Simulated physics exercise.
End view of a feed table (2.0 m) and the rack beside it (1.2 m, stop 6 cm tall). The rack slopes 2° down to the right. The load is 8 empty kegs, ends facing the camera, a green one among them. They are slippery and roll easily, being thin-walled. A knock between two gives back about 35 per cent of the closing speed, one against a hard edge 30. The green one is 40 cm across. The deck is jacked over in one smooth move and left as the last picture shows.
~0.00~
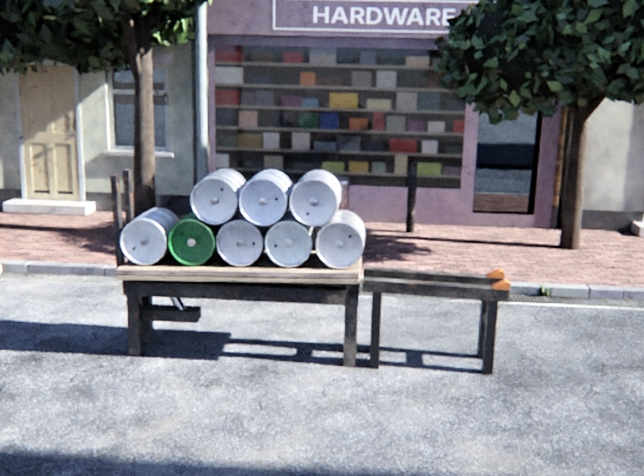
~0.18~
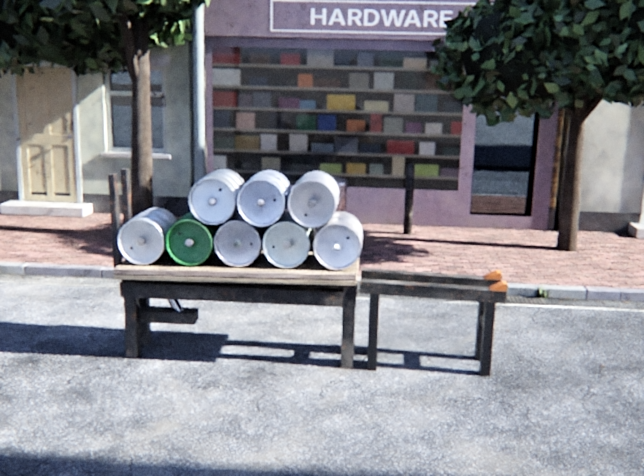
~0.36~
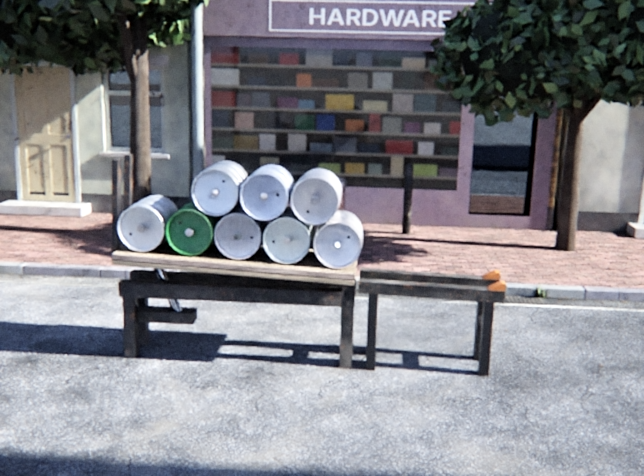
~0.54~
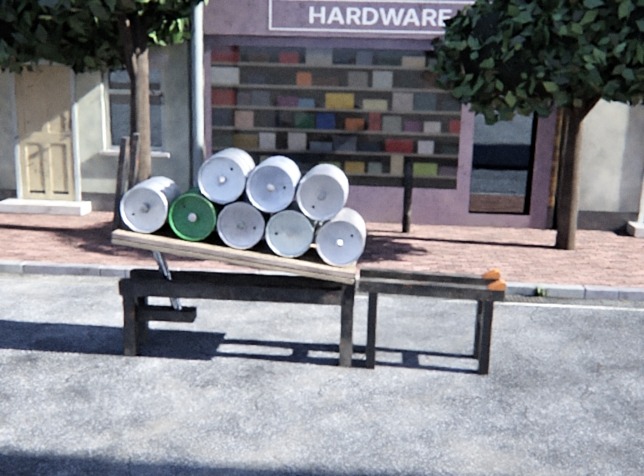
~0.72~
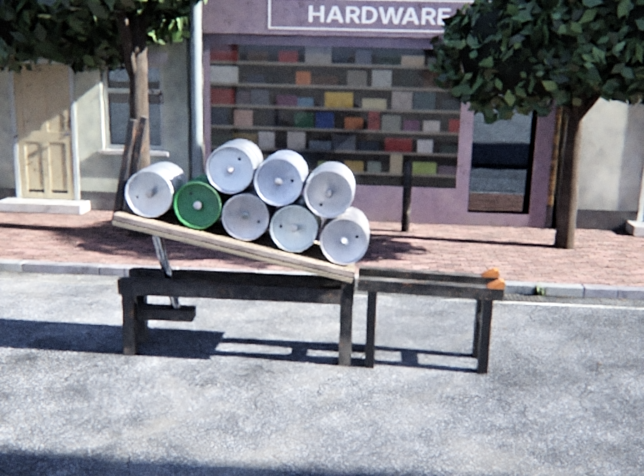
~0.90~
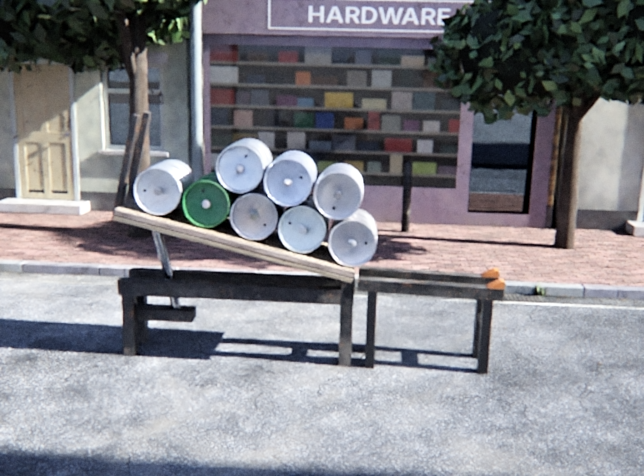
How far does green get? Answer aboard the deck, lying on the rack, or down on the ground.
The green keg ends lying on the rack.
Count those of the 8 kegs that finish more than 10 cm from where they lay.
In all, 8.
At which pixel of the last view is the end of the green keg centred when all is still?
Around (433, 261).
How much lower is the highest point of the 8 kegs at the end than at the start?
About 45 cm.
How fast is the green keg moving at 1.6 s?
About 1.0 m/s.
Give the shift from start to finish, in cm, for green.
Moved: Green 200.
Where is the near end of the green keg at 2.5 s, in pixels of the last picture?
Near (377, 257).
After 1.6 s, green is on the deck, 75 cm from the hinge, rolling right; 0 lost over the end.
After 2.5 s, green is on the rack, 105 cm from the rack's far end, rolling right; 2 lost over the end.
At rest (6.0 s), green is on the rack, 60 cm from the rack's far end; 5 lost over the end.
